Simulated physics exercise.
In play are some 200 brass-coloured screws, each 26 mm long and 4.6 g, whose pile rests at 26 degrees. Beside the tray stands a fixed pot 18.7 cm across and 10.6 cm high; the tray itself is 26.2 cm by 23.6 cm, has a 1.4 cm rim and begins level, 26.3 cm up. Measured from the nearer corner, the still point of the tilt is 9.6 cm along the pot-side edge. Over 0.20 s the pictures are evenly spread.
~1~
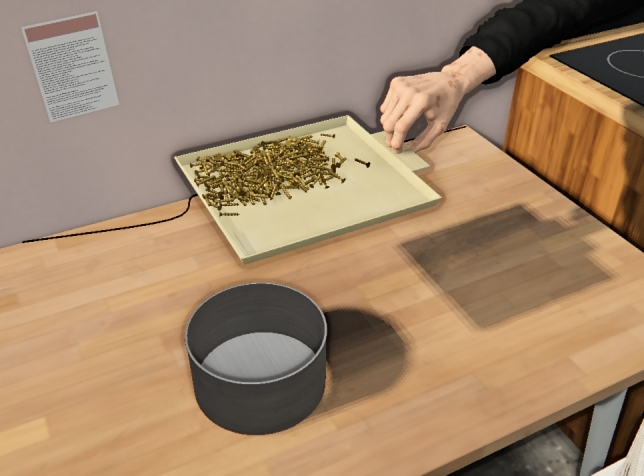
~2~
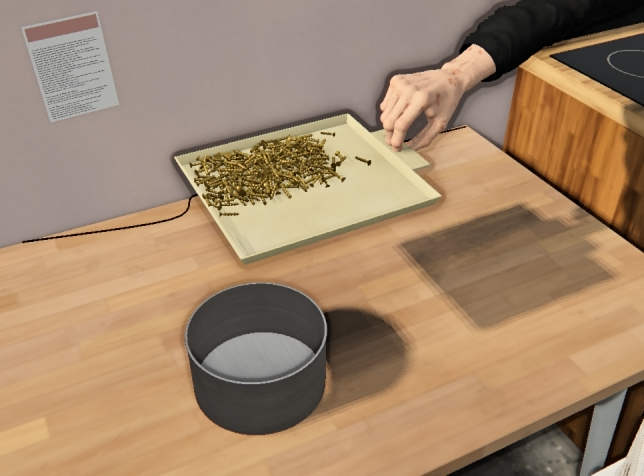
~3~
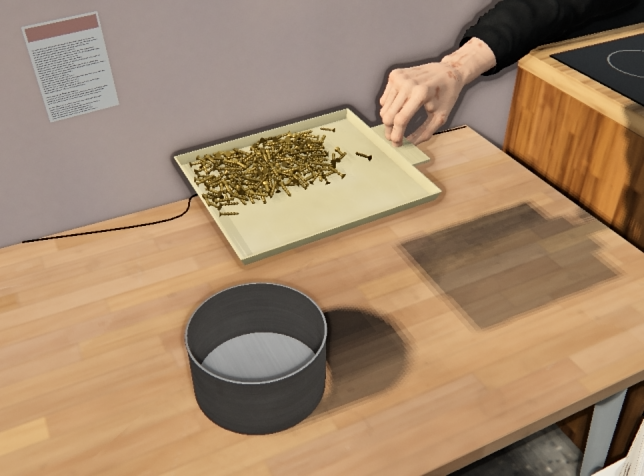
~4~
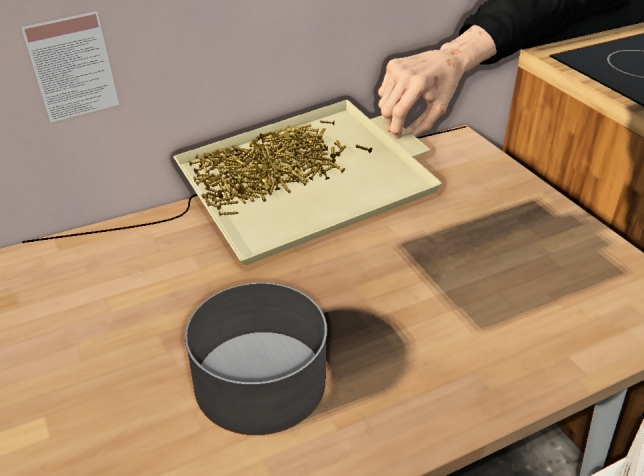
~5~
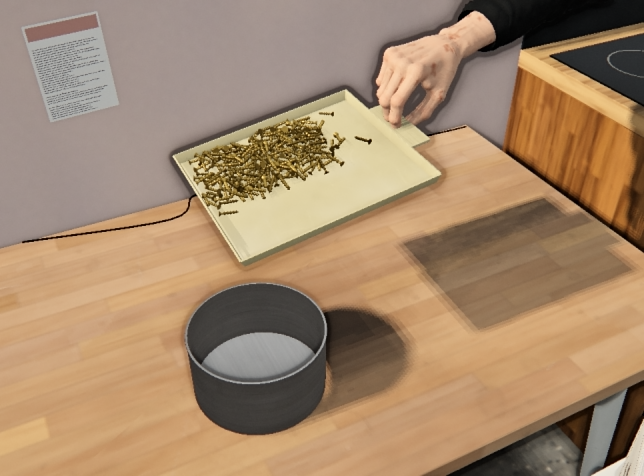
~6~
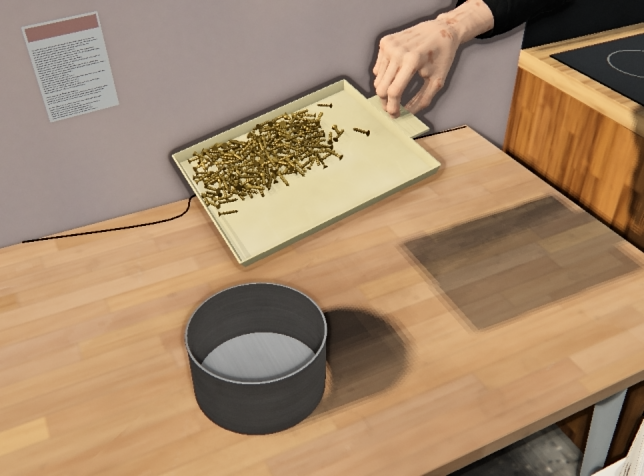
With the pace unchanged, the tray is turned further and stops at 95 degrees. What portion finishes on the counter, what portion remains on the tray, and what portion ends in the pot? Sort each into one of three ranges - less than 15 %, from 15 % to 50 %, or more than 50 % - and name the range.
Ranges: Counter: More than 50 %; left on the tray: Less than 15 %; pot: From 15 % to 50 %.
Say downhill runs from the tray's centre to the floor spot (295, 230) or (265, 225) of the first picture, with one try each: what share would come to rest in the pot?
About 70 per cent on the first try and 65 per cent on the second.
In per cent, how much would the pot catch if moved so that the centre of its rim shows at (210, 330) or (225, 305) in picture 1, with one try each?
Roughly 70 per cent, then 55 per cent.
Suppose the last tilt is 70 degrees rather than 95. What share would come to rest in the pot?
Around 25 per cent, then.
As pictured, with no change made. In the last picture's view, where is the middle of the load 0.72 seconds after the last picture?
Load centre: About (180, 291) px.
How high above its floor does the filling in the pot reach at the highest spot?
It stands at some 1.5 cm.
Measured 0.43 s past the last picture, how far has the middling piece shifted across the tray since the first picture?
Displacement on the tray: Roughly 7 cm.
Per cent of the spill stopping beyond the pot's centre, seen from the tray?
Around 100 per cent, give or take.
Then, 0.43 s after the last picture, tilt 52 degrees; the tray holds 100 %, the pot 0 %.
Then, 0.72 s after the last picture, tilt 78 degrees; the tray holds 20 %, the pot 5 %.
Then, 1.12 s after the last picture, tilt 95 degrees; the tray holds 0 %, the pot 25 %.
In the end, counter 75 %, tray 0 %, pot 25 %.
